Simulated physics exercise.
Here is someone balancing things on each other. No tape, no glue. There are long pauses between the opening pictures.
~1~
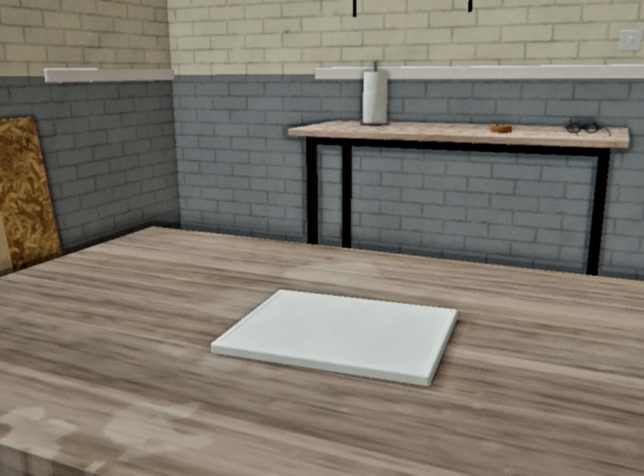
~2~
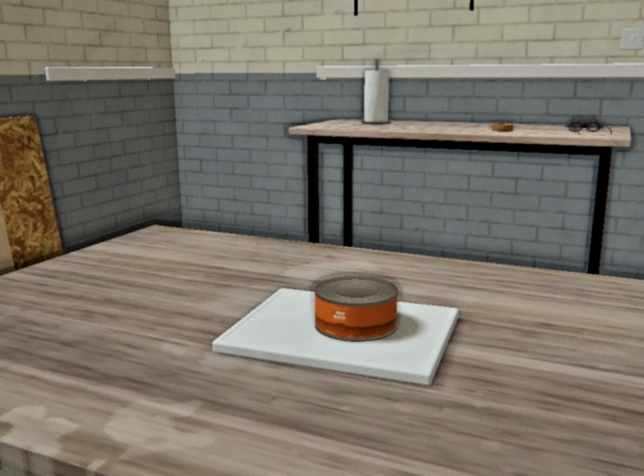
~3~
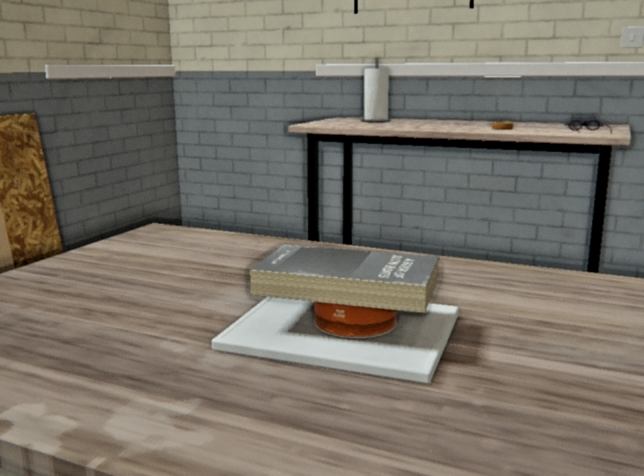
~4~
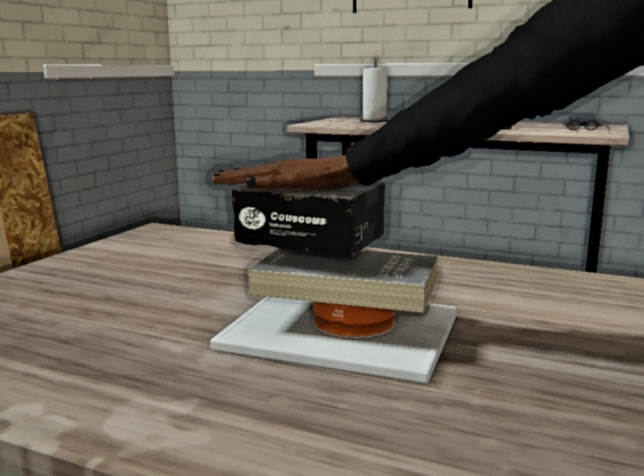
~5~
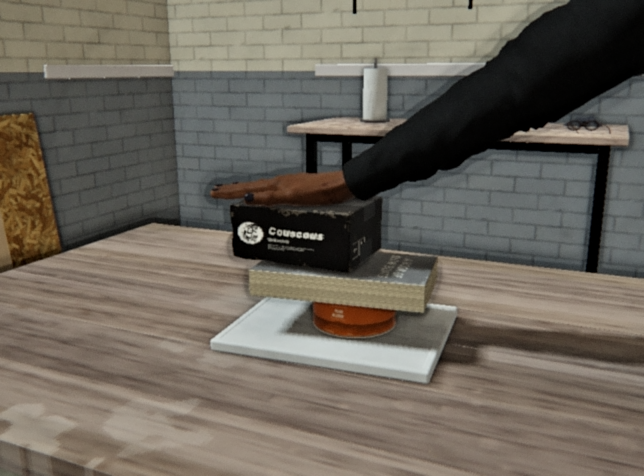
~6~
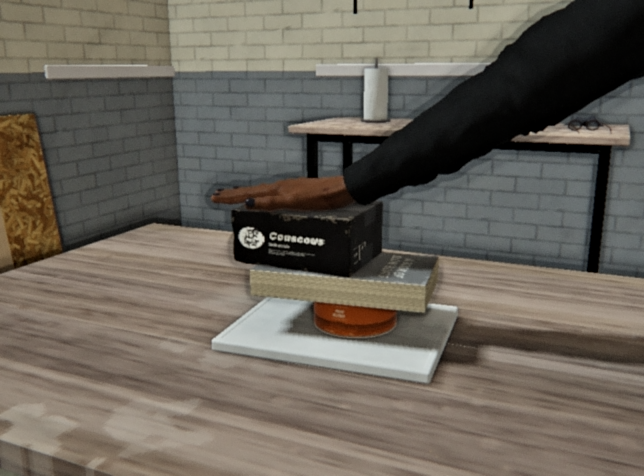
The video shows a white tray on a wooden table, on which an orange tin and then a thick book appear stacked, before a hand lowers a black couscous box onto the book and stays resting on top.
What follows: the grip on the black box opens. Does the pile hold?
It holds.
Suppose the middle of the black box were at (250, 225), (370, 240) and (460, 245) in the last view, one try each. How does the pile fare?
First try: It comes apart; second try: It keeps its balance; third try: It gives way.
Then, 0.10 s on from there, no change.
Then, 0.40 s on from there, black box resting near (308, 232).
In the end, all 5 unmoved. At the end, from the last picture's camera, black box near (308, 232). The pile keeps its balance.
